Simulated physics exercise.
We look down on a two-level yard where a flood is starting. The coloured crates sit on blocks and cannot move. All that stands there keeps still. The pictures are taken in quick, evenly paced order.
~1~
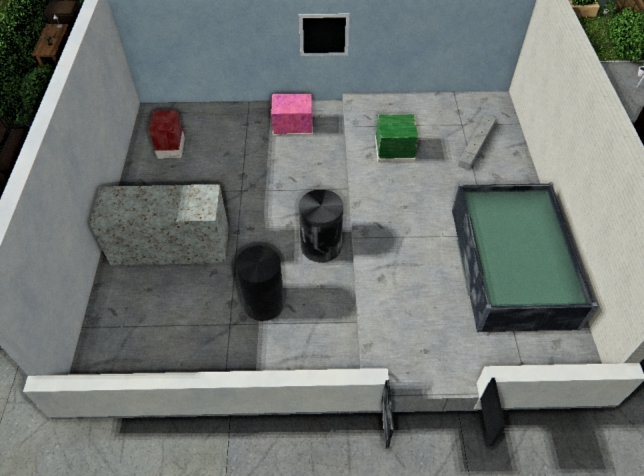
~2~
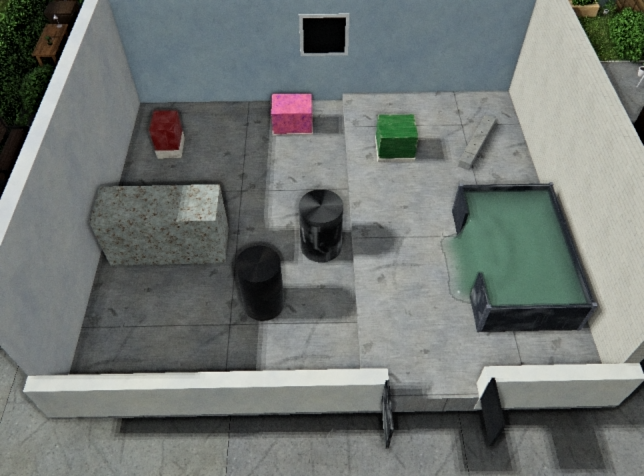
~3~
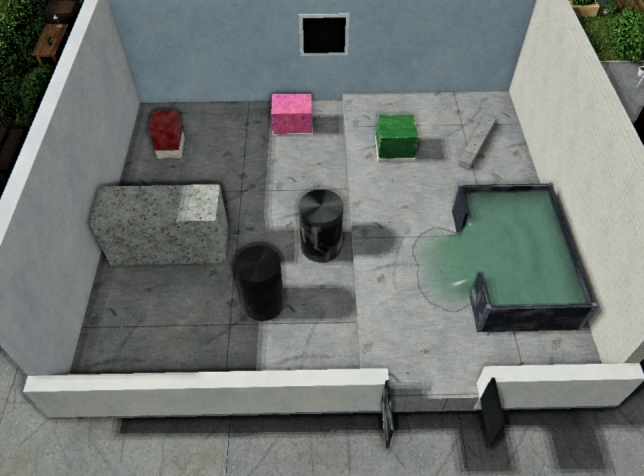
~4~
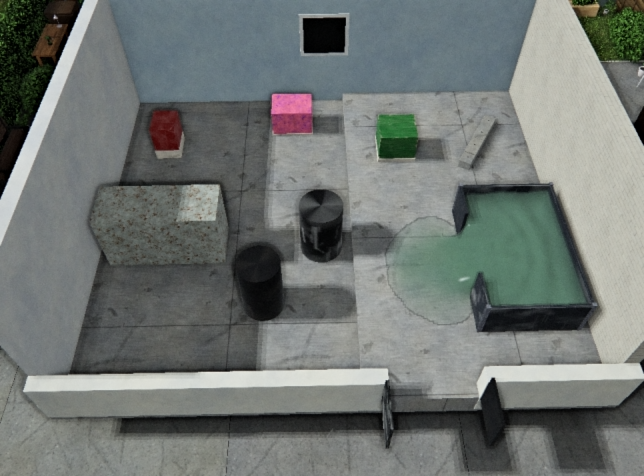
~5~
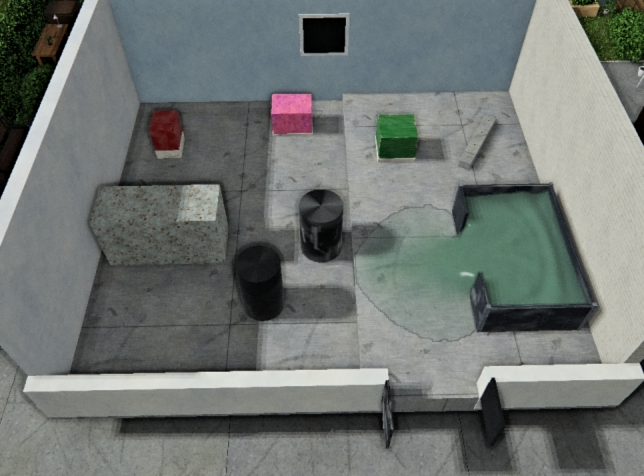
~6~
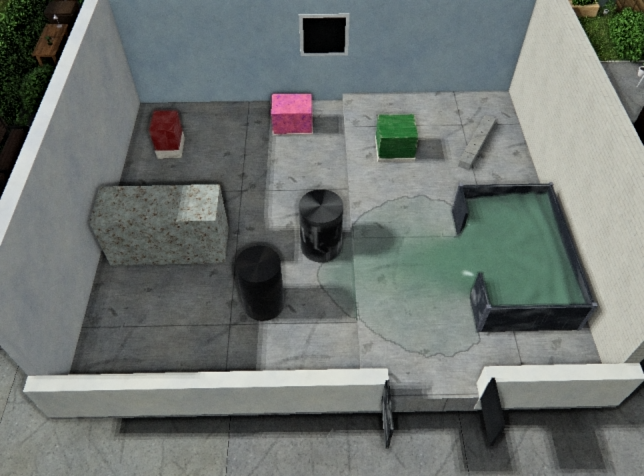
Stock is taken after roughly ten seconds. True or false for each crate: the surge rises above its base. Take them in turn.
Pink crate: True; red crate: False; green crate: False.
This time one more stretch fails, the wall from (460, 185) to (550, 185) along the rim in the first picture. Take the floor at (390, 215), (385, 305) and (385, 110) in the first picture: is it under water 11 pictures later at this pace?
Point by point: Unwetted, unwetted, drenched.
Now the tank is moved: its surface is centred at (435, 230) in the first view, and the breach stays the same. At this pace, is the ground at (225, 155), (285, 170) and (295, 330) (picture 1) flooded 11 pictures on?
Taking the three spots in order: Swamped, swamped, swamped.
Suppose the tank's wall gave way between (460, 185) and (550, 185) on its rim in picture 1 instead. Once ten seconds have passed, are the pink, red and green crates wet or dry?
Then the pink crate gets flooded, the red crate is untouched and the green crate gets flooded.
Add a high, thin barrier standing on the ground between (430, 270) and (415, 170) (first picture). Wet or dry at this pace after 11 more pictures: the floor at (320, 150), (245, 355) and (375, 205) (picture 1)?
First unwetted, then inundated, then unwetted.
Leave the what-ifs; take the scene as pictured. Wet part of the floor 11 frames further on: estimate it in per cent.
Around 40 in a hundred.
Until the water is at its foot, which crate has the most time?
Last is the crate marked red.
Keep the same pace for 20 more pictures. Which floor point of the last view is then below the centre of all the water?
Centre: Close to (352, 268).
A moment on, water covers 20 % of the floor; the pink crate not reached, the red crate not reached, the green crate not reached.
Next, water covers 40 % of the floor; the pink crate not reached, the red crate not reached, the green crate water round its plinth.
Then, water covers 55 % of the floor; the pink crate water round its plinth, the red crate water round its plinth, the green crate water round its plinth.
Later, water covers 65 % of the floor; the pink crate water round its plinth, the red crate water round its plinth, the green crate water round its plinth.
In the end, water covers 65 % of the floor; the pink crate was topped, the red crate stayed above the water, the green crate stayed above the water.
